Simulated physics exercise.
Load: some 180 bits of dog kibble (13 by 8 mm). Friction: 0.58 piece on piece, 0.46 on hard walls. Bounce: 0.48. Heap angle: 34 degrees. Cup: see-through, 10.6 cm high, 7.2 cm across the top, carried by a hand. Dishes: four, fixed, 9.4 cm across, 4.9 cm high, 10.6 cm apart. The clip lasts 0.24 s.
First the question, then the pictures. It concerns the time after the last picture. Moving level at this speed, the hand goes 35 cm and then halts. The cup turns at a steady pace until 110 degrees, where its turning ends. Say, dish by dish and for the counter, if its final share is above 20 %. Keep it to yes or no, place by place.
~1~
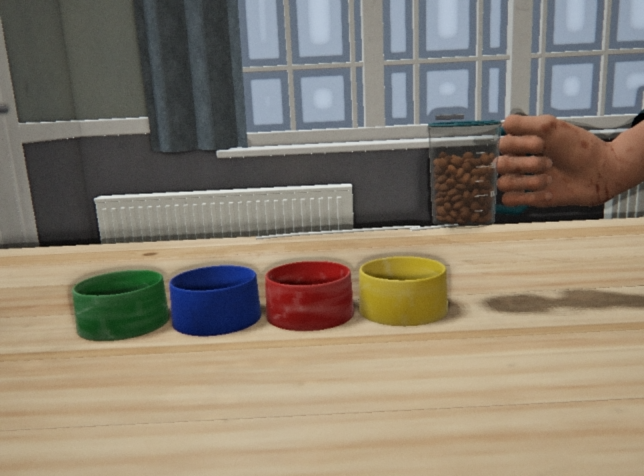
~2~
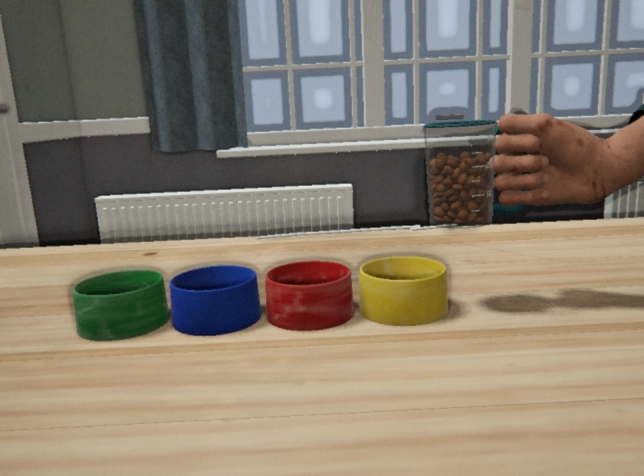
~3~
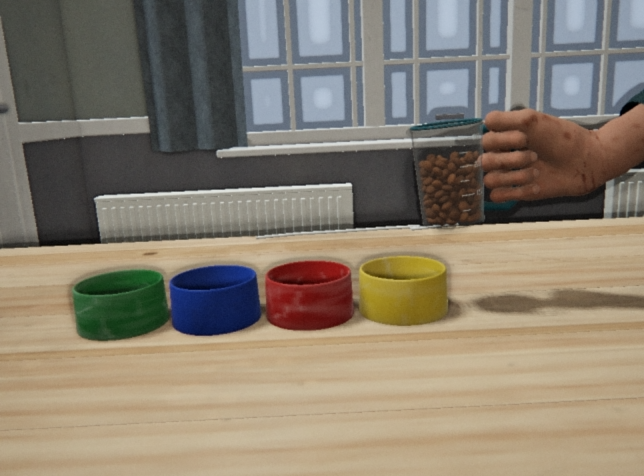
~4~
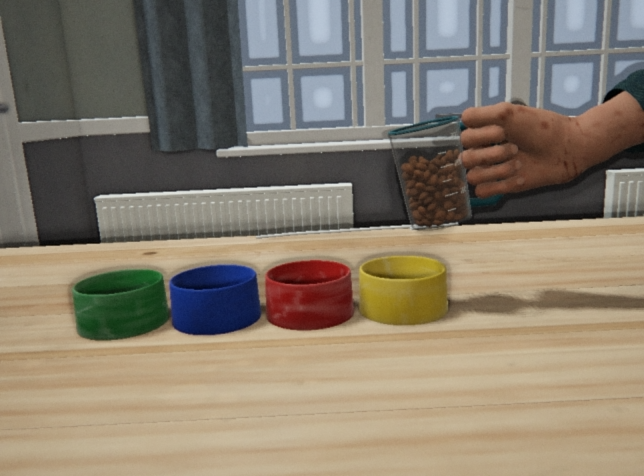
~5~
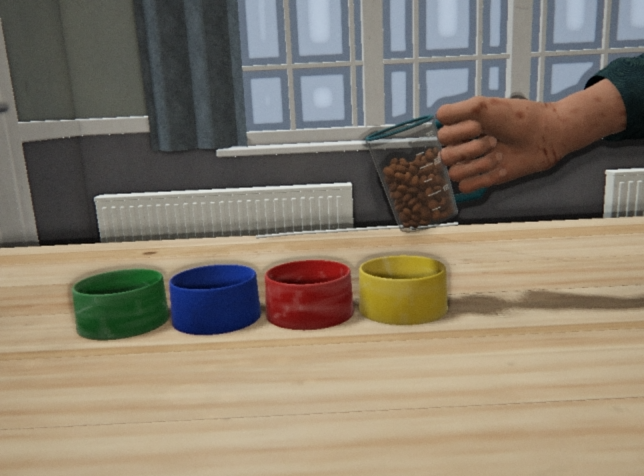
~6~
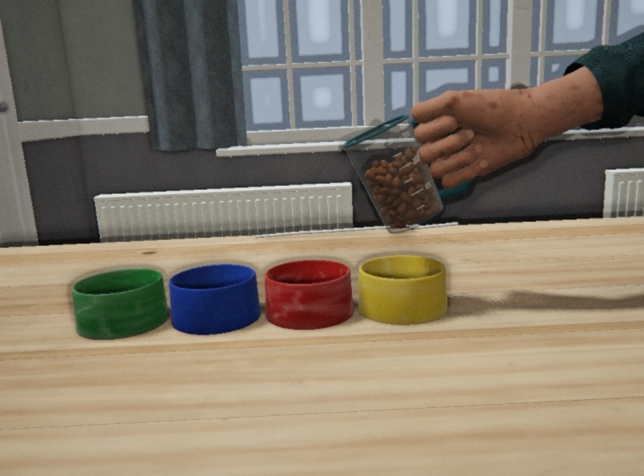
Place by place: Red dish no, blue dish no, green dish yes, yellow dish no, counter yes.
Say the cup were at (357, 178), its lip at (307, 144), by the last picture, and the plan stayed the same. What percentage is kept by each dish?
Dish by dish: Red 0 per cent, blue 0 per cent, green 80 per cent, yellow 0 per cent.
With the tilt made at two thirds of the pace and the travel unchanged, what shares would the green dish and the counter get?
Then green ends at 90 and the counter at 0.
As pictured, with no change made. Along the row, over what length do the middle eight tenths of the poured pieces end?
21 centimetres.
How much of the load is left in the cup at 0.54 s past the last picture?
Somewhere near 100 per cent of the load.
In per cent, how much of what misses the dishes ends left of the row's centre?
It's close to 100 in a hundred.
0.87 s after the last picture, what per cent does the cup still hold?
45 per cent.
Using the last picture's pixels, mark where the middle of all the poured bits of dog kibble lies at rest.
Centre at rest: Approx. (103, 314) px.
Then, 0.32 s after the last picture, tilt 65 degrees; cup holds 100 %.
Then, 0.54 s after the last picture, tilt 94 degrees; cup holds 100 %.
Then, 0.87 s after the last picture, tilt 110 degrees; cup holds 45 %, green 25 %.
In the end, red 0 %, blue 0 %, green 60 %, yellow 0 %, counter 30 %, cup 10 %.
